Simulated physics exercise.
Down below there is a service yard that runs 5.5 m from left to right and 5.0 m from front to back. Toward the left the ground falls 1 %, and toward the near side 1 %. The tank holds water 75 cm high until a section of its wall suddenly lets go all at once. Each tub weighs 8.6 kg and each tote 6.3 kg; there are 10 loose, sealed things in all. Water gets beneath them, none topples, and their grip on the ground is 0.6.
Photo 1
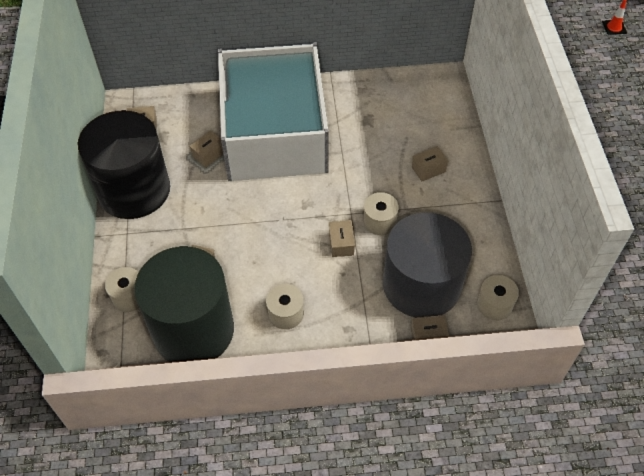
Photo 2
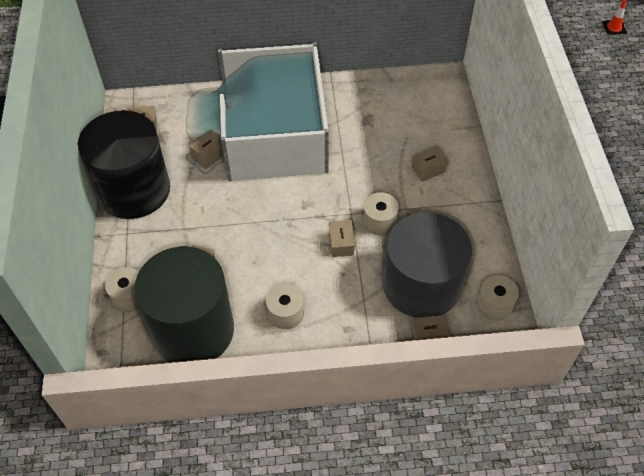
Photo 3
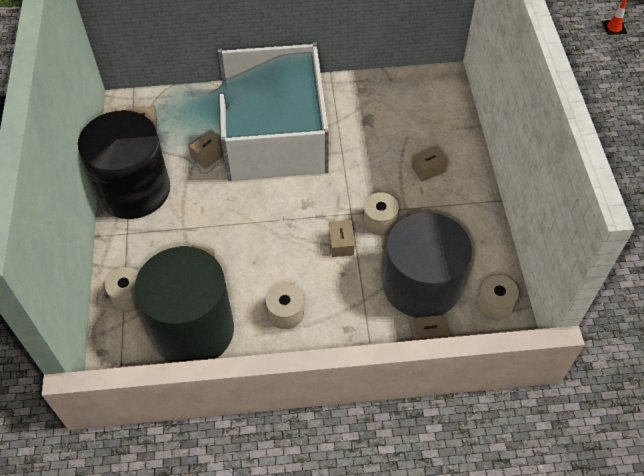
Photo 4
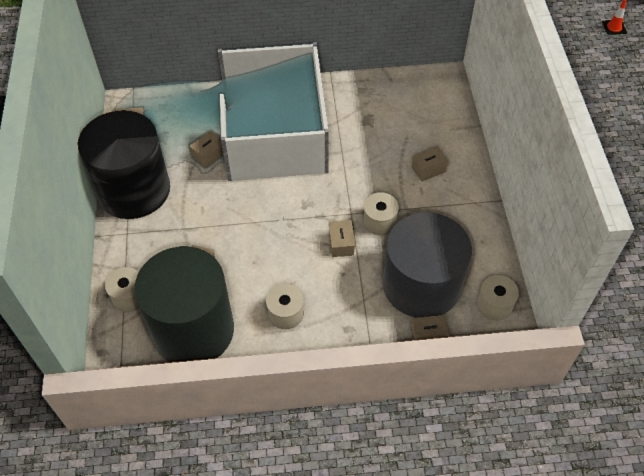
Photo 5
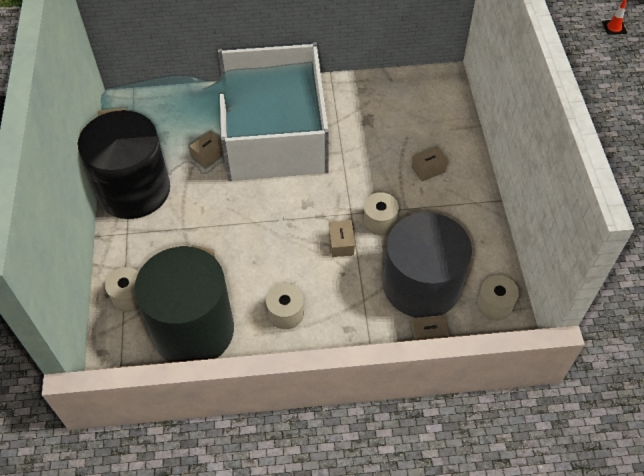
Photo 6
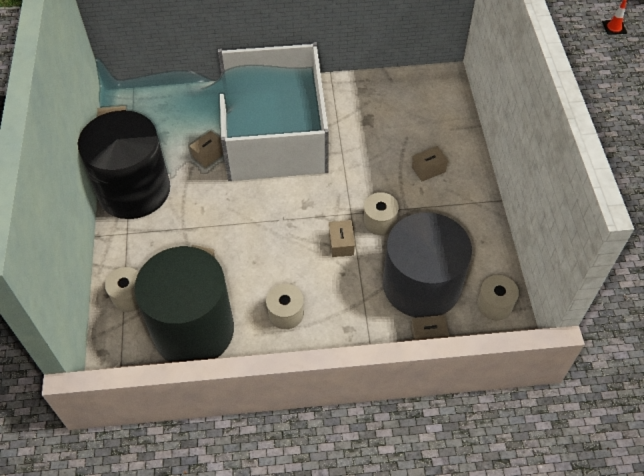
In this clip, water pours through the left side of a white-walled tank in a walled yard and spreads left behind a black drum, where a mostly hidden tan object shifts slightly left while the other drums and blocks stay still.
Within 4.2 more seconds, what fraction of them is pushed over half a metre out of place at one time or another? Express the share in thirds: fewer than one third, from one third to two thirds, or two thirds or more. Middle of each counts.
The fraction sits in the middle, a third or more yet beneath two thirds.
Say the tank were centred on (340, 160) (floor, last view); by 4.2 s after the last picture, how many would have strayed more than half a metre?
So the tally would be 4.
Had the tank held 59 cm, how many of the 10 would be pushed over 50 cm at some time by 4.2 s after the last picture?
Then 2.
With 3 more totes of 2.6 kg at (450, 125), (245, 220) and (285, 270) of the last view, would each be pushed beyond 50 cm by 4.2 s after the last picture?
Outcome: Stays within first, breaks the threshold next, breaks the threshold last.
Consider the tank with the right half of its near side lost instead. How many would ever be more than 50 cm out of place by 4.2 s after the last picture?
Result: 7 of them.
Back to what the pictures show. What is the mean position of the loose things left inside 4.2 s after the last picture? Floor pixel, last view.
They're centred close to (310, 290).
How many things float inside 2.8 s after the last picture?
2.
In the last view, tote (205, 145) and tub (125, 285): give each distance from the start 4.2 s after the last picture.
First: 350 cm. Second: 80 cm.
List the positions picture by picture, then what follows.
The first frame shows a tote at (140, 115), on the bottom; a tub at (124, 283), on the bottom; 2.0 m2 under water; 0 of 10 have shifted.
The second frame shows a tote at (140, 115), on the bottom; a tub at (124, 283) rests on the ground; 2.6 m2 under water; 0 of 10 have shifted.
The third frame shows a tote at (140, 115), on the bottom; a tub at (124, 283), on the bottom; water covers 3.3 m2; 0 of 10 have shifted.
The fourth frame shows a tote at (129, 116) rests on the ground, 17 cm from its start; a tub at (124, 283), on the bottom; 4.2 m2 under water; 1 of 10 have shifted.
The fifth frame shows a tote at (112, 117), on the bottom, 40 cm from its start; a tub at (124, 283) rests on the ground; water covers 4.6 m2; 1 of 10 have shifted.
The sixth frame shows a tote at (111, 115), afloat, 40 cm from its start; a tub at (124, 283), on the bottom; 4.7 m2 under water; 1 of 10 have shifted.
Then, 0.4 s after the last picture 0 of 10 are over 50 cm from their spots; 1 afloat.
Then, 1.5 s after the last picture 1 of 10 are over 50 cm from their spots; 2 afloat.
Then, 2.8 s after the last picture 2 of 10 are over 50 cm from their spots; 2 afloat.
Then, 4.2 s after the last picture 5 of 10 are over 50 cm from their spots, and 5 have been at some point; 4 afloat.
